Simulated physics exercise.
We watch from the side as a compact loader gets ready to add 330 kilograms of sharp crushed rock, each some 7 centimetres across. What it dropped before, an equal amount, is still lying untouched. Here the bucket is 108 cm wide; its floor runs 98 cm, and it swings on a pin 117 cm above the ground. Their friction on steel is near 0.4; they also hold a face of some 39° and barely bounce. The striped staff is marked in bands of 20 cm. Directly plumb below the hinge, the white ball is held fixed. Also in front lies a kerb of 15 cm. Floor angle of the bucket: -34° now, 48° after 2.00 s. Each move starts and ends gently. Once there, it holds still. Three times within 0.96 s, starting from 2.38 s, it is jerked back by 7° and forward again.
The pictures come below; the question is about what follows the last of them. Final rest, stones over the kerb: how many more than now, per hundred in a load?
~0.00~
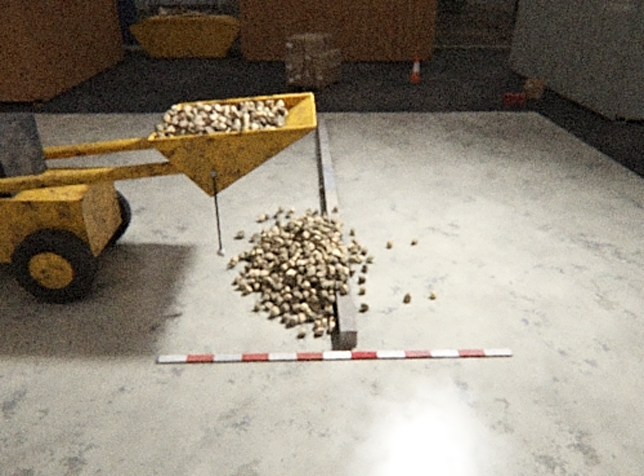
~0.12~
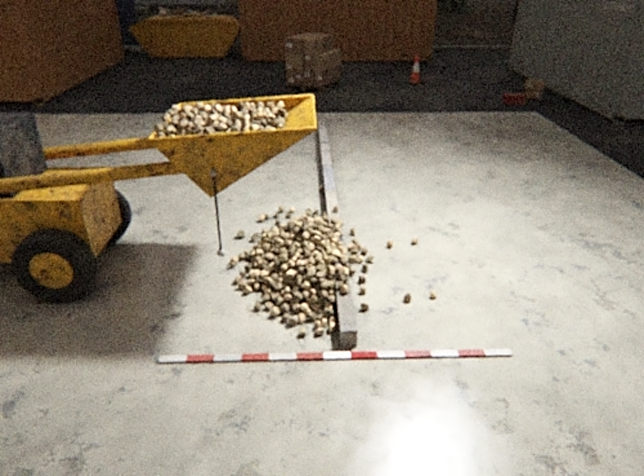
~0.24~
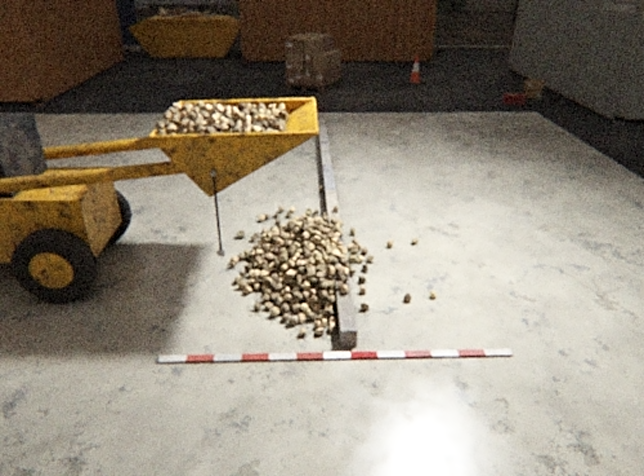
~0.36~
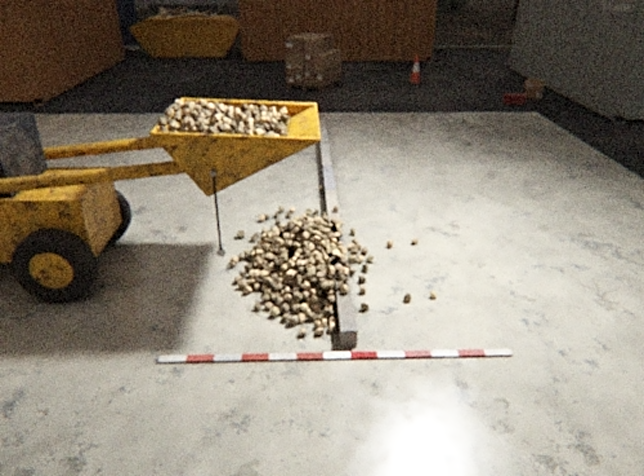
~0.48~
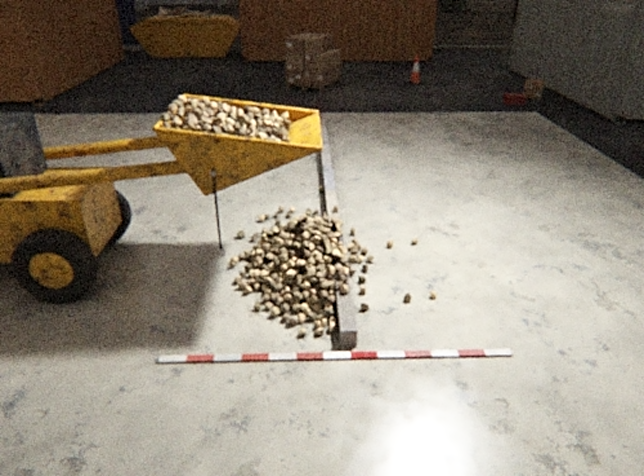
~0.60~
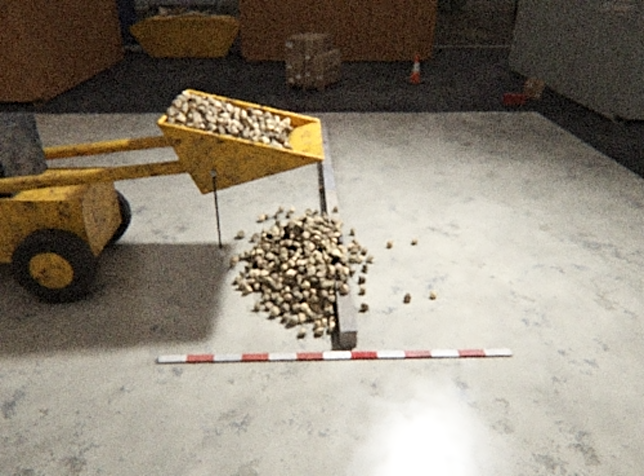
20 per hundred.
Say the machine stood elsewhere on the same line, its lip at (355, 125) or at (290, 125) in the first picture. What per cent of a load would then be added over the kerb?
Case one about 70 %, case two about 0 %.
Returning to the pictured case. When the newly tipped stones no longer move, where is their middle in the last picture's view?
Roughly at (307, 251) in the last picture.
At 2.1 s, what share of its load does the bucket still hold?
It holds some 25 percent.
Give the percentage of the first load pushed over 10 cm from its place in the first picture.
Close to 5 in a hundred of them.
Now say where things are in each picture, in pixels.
In the first frame, lip at (315, 127), floor tilted -34°, highest stones at (233, 108). The earlier load is highest near (309, 231), 31 cm above ground level, 97 % on this side of the kerb, 3 % over the kerb.
In the second frame, the bucket is at -33°, its lip at (316, 129); the top of the load is at (213, 109); the stones move at 0.1 m/s on average.
In the third frame, lip at (318, 133), floor tilted -31°, highest stones at (201, 108); the stones move at 0.1 m/s on average.
In the fourth frame, the bucket is at -27°, its lip at (320, 140); the top of the load is at (189, 107); the stones move at 0.2 m/s on average.
In the fifth frame, lip at (322, 149), floor tilted -22°, highest stones at (190, 104); the stones move at 0.2 m/s on average.
In the sixth frame, the bucket is at -16°, its lip at (324, 160); the top of the load is at (192, 101); the stones move at 0.2 m/s on average.
After 1.5 s the floor is at 35°; in per cent of one load, 99 in the bucket, 98 on this side of the kerb, 3 over the kerb; the foremost stones are at (387, 261).
After 2.1 s the floor is at 48°; in per cent of one load, 25 in the bucket, 168 on this side of the kerb, 8 over the kerb; the foremost stones are at (397, 260).
After 3.8 s the floor is at 48°; in per cent of one load, 0 in the bucket, 177 on this side of the kerb, 23 over the kerb; the foremost stones are at (428, 265).
After 6.4 s the floor is at 48°; in per cent of one load, 0 in the bucket, 177 on this side of the kerb, 23 over the kerb; the foremost stones are at (428, 265). Net gain over the kerb, 20.
